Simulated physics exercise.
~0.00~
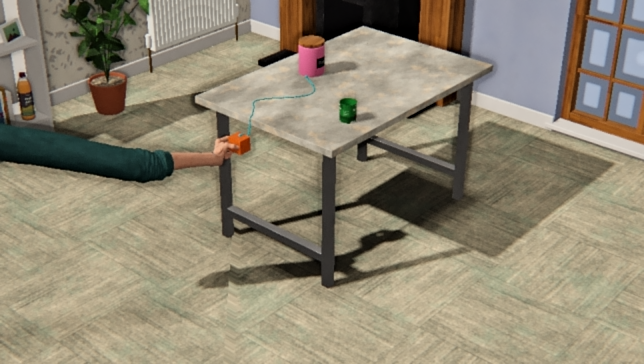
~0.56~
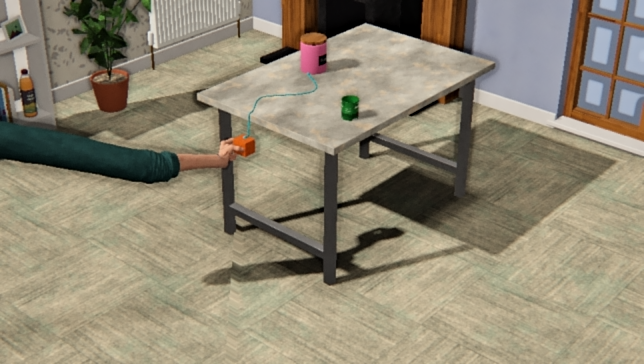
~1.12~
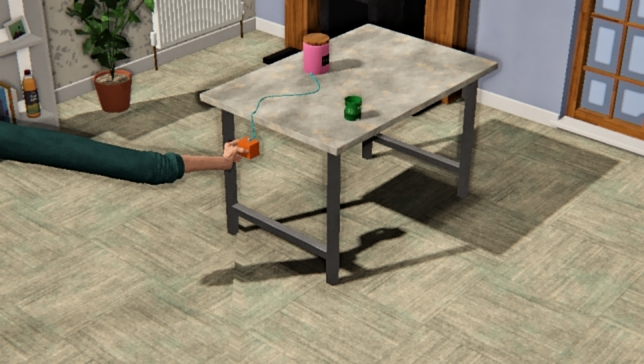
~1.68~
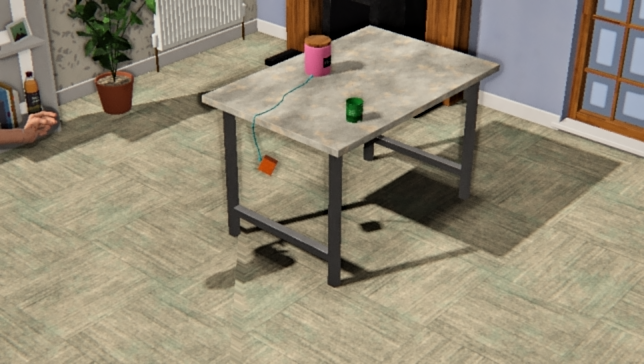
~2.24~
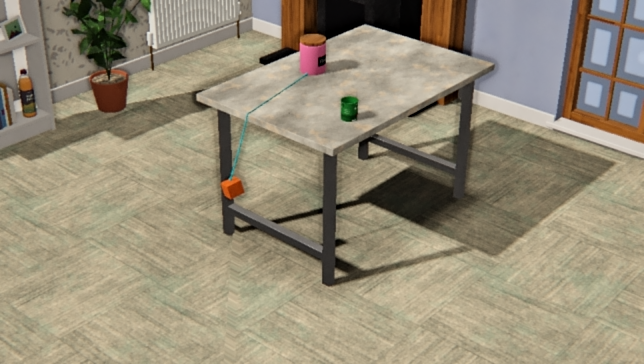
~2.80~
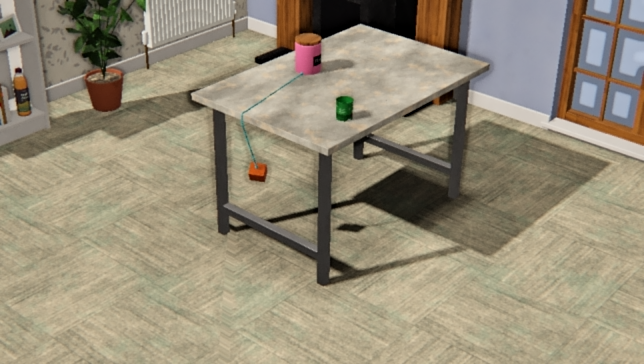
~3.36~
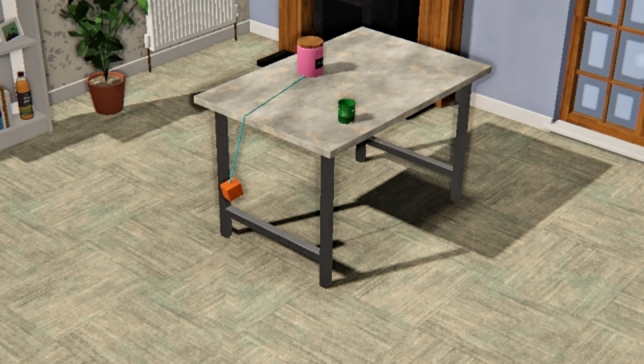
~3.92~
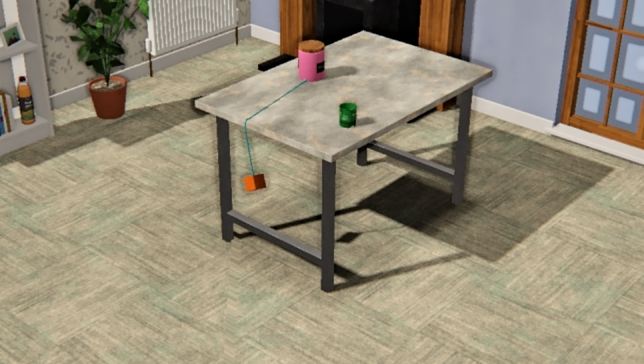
In a room with a patterned floor, a grey-topped table with dark legs holds a pink canister and a green cup, while a potted plant stands by a radiator behind. An arm in a dark green sleeve reaches in from the left, holding an orange block just past the table's near edge, with a teal string running from it to the canister. The hand lets go and draws back out of view. The block drops, tilts and swings back and forth beneath the edge on its string. At the end it still hangs above the floor, while the canister and cup remain in place.
